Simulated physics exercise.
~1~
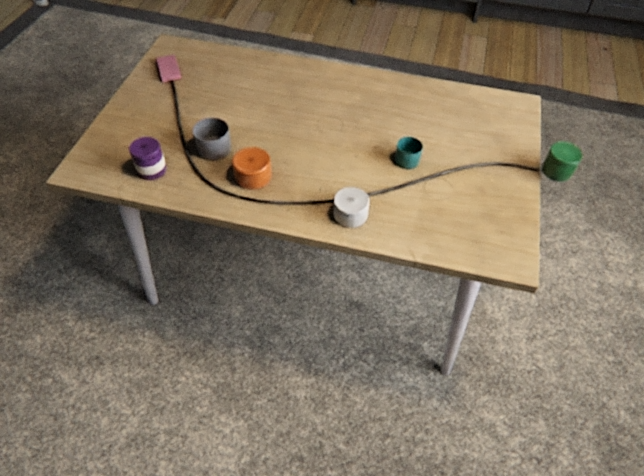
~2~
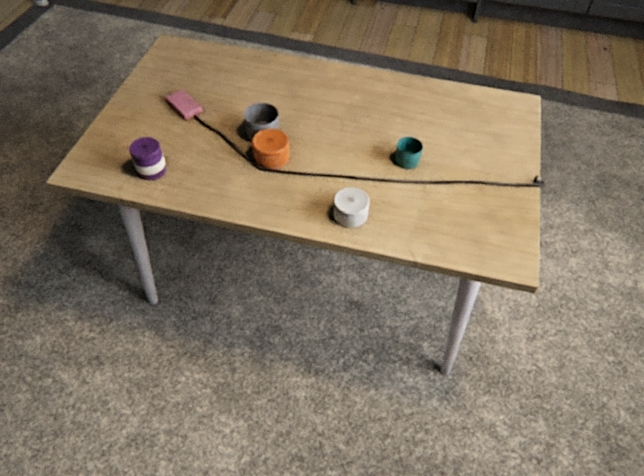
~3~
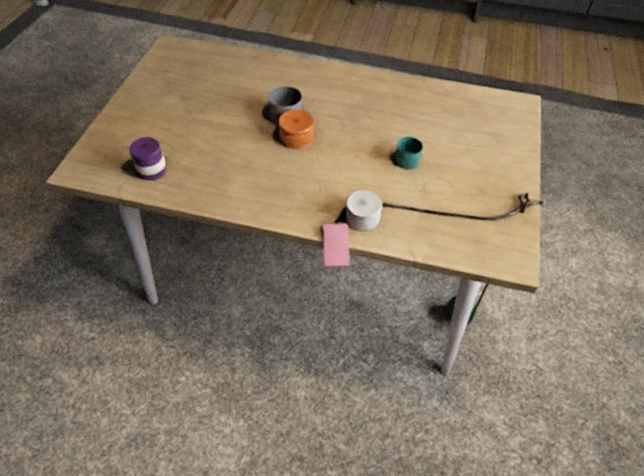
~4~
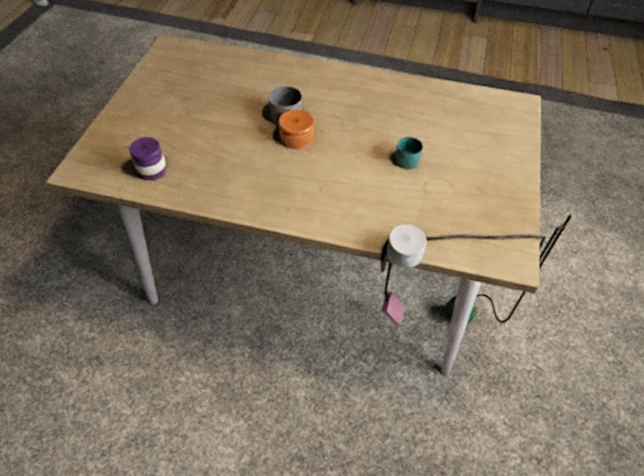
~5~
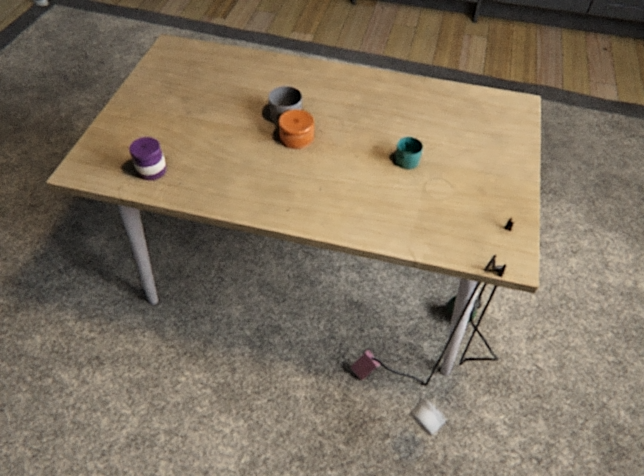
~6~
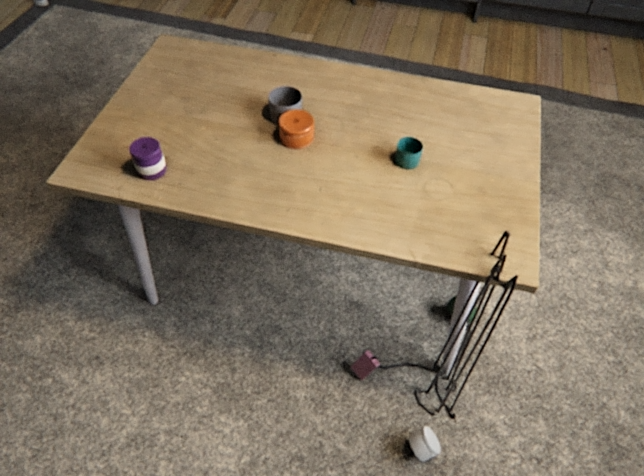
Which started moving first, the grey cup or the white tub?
The grey cup started moving first, sliding to the right while the white tub was still in its place. The white tub only shifted afterwards.
